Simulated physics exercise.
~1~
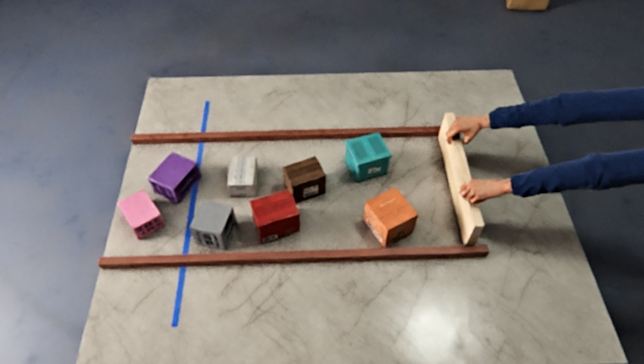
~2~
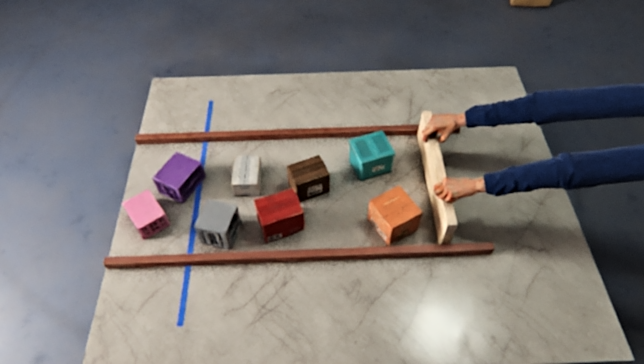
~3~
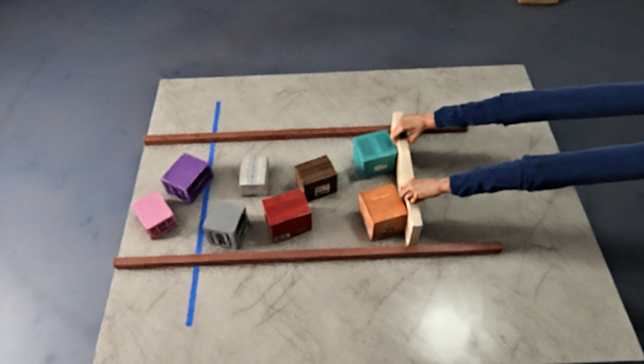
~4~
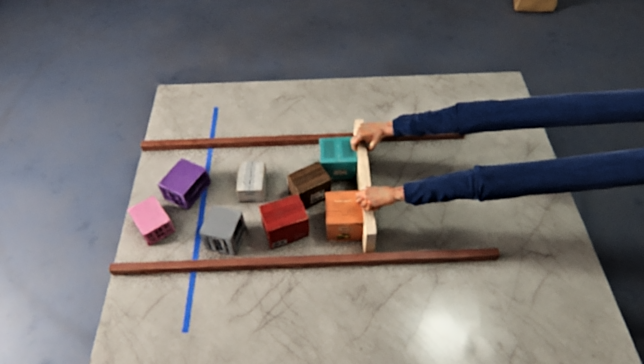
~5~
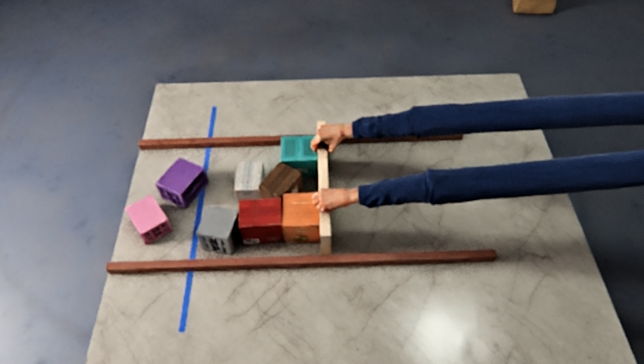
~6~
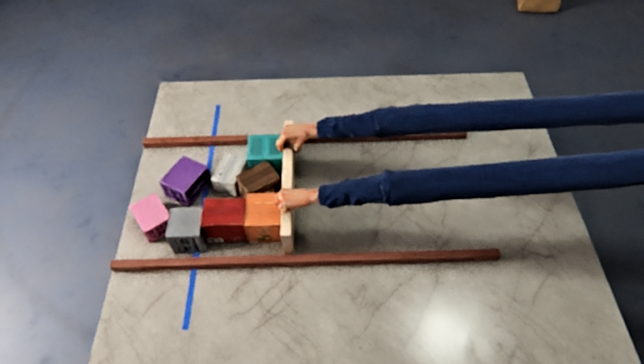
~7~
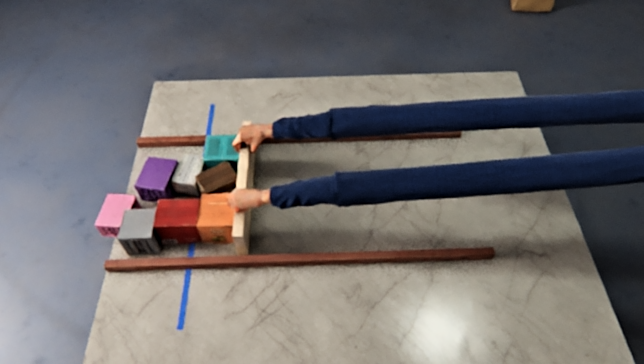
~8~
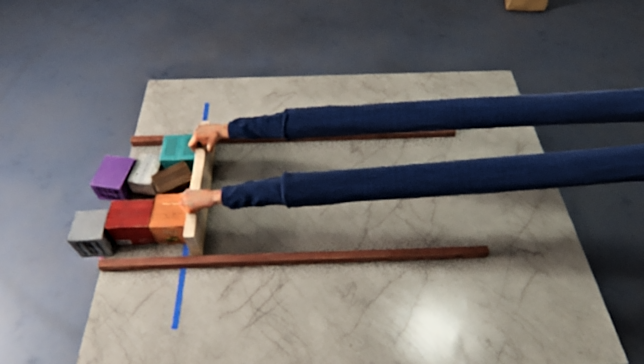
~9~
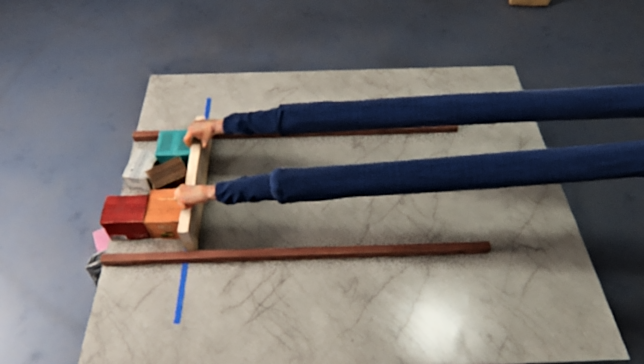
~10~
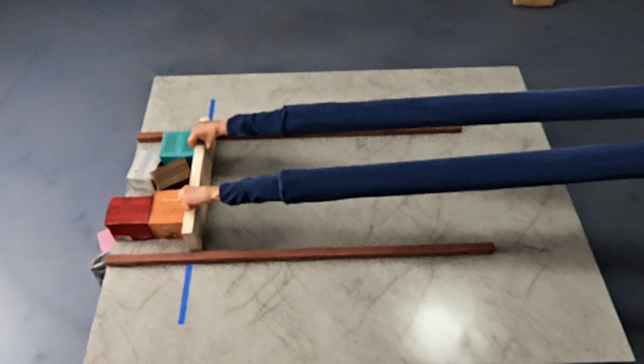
On a low, pale marbled platform above a blue-grey floor, seen from above by a slightly swaying camera, eight small boxes stand between two dark red battens. Pink and purple boxes sit left of a blue tape line, with grey, white, red, brown, turquoise and orange ones to its right. Two hands in navy sleeves slide an upright wooden plank leftward, gathering the turquoise and orange boxes, then the brown and red. The packed group shoves the others toward the left edge. The plank stops near the tape, with pink, purple and grey pushed off and the remaining five still against it.
